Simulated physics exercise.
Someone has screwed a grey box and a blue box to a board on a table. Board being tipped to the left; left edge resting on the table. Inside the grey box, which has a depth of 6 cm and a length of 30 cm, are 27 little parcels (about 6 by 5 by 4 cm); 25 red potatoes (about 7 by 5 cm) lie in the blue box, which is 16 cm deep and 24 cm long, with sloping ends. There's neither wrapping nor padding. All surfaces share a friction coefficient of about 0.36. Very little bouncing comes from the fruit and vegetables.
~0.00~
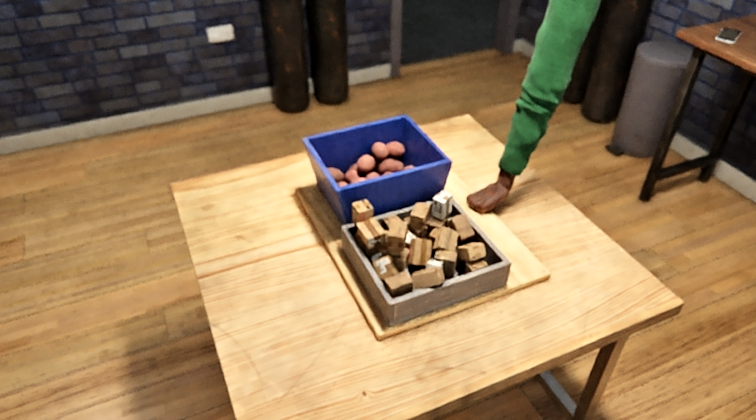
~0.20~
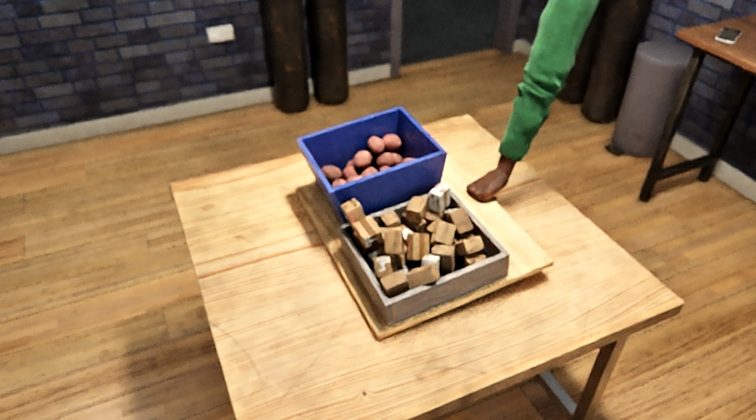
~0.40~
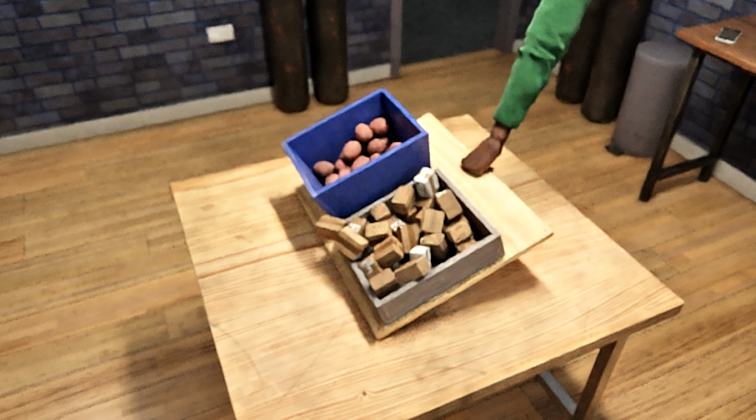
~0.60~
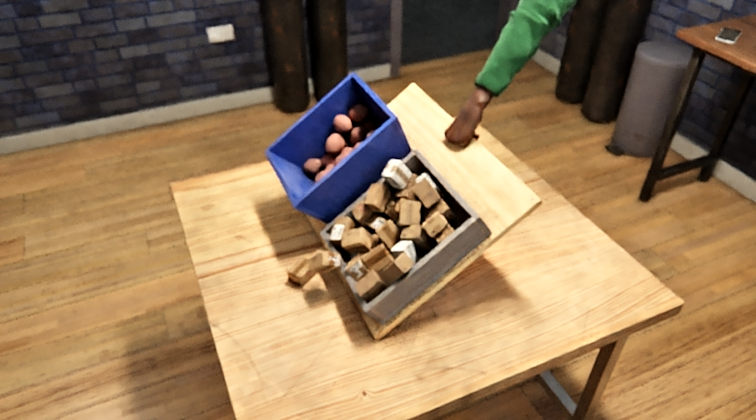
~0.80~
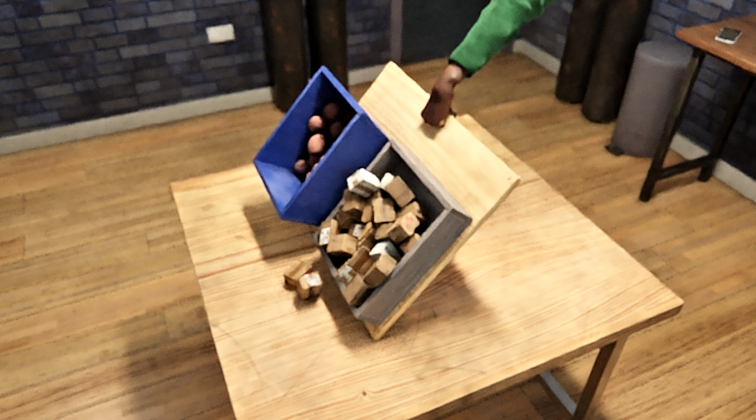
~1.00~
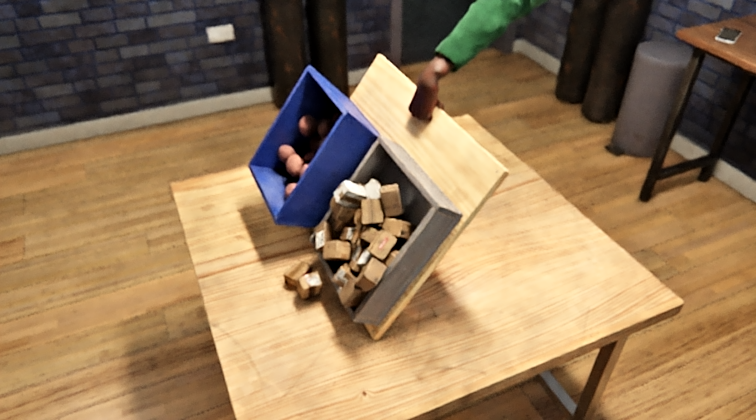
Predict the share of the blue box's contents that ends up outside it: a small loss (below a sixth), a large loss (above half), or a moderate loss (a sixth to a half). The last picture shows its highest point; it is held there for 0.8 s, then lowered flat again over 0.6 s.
A small loss, below a sixth.
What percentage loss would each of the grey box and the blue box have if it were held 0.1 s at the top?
In that case grey box 10, blue box 0 per cent.
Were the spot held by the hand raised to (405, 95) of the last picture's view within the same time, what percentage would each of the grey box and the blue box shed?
Grey box 30%, blue box 0%.
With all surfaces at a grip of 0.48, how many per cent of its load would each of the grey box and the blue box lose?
Grey box 10, blue box 0 per cent.
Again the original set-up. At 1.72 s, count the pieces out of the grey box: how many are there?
Grey box: Roughly 4 out by then.
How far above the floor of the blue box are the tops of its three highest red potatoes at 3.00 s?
It stands close to 12 cm high.
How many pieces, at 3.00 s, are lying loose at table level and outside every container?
Tally: Some 4.
After 1.32 s, tilt 53°; grey box 24 in, 3 out and blue box 25 in, 0 out.
After 1.72 s, tilt 53°; grey box 23 in, 4 out and blue box 25 in, 0 out.
After 2.28 s, tilt 6°; grey box 23 in, 4 out and blue box 25 in, 0 out.
When it is over (at 3.00 s), grey box 23 in, 4 out and blue box 25 in, 0 out. Asked share, 0 of 25, 0 per cent.
